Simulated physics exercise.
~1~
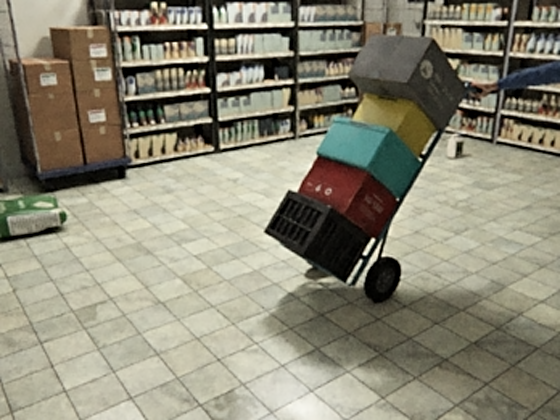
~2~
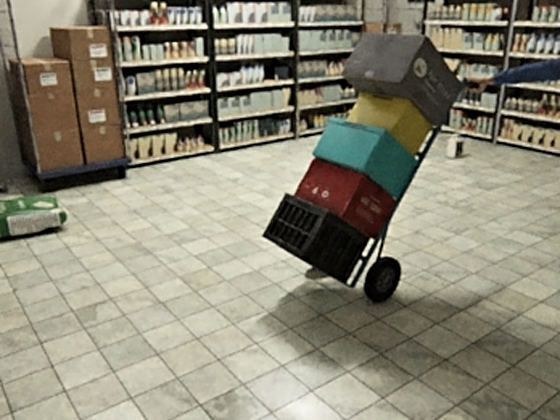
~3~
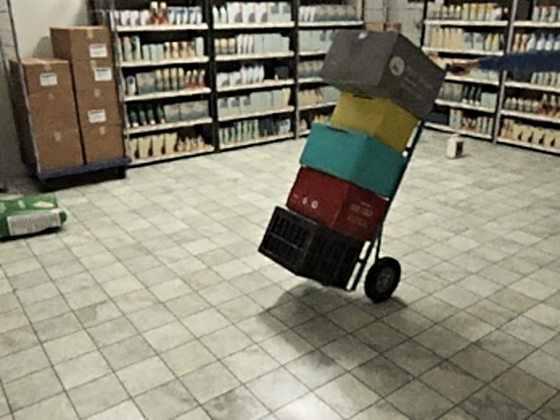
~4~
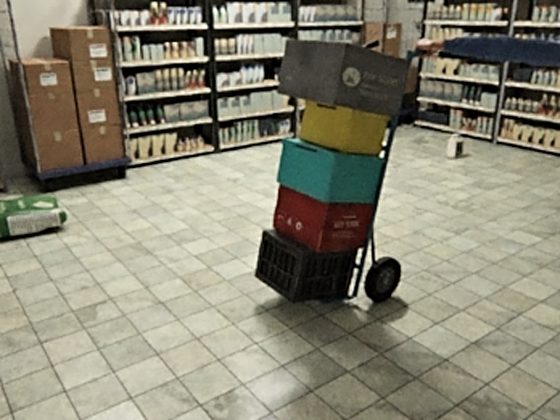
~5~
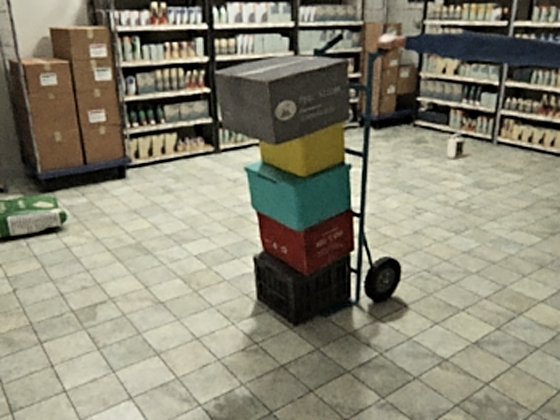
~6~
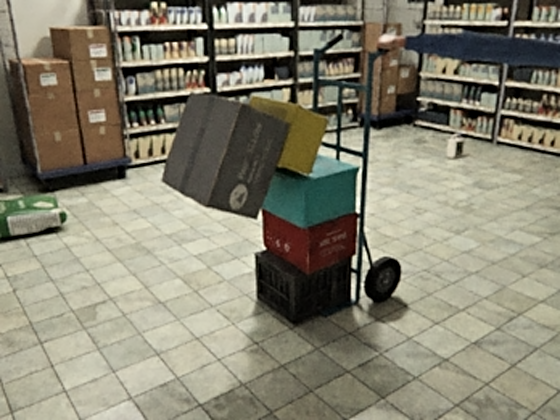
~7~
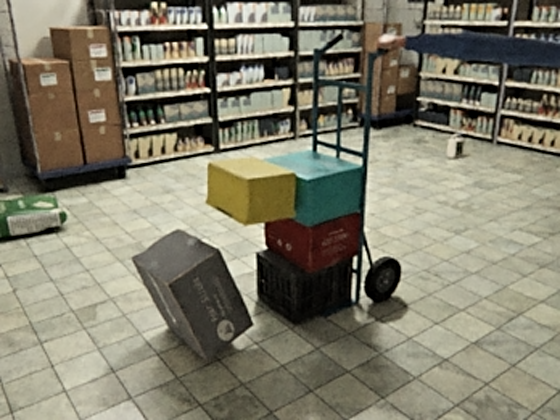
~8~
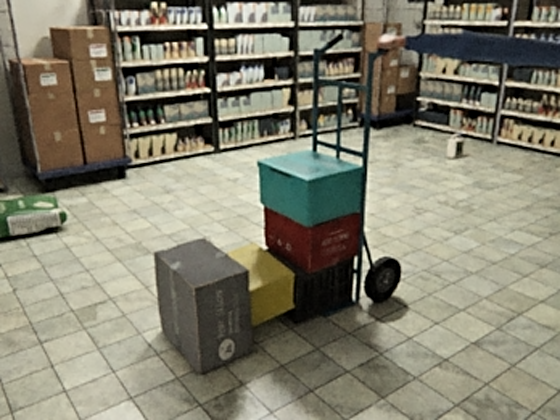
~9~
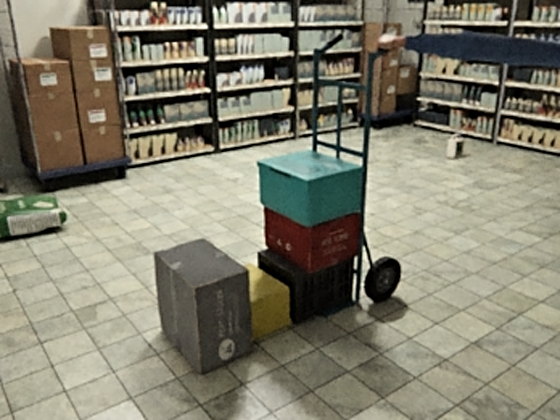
A leaning hand truck stacked with five boxes and crates swung upright and stopped, and the grey box on top toppled off to the left, followed by the yellow one, leaving both on the floor beside the three still stacked.
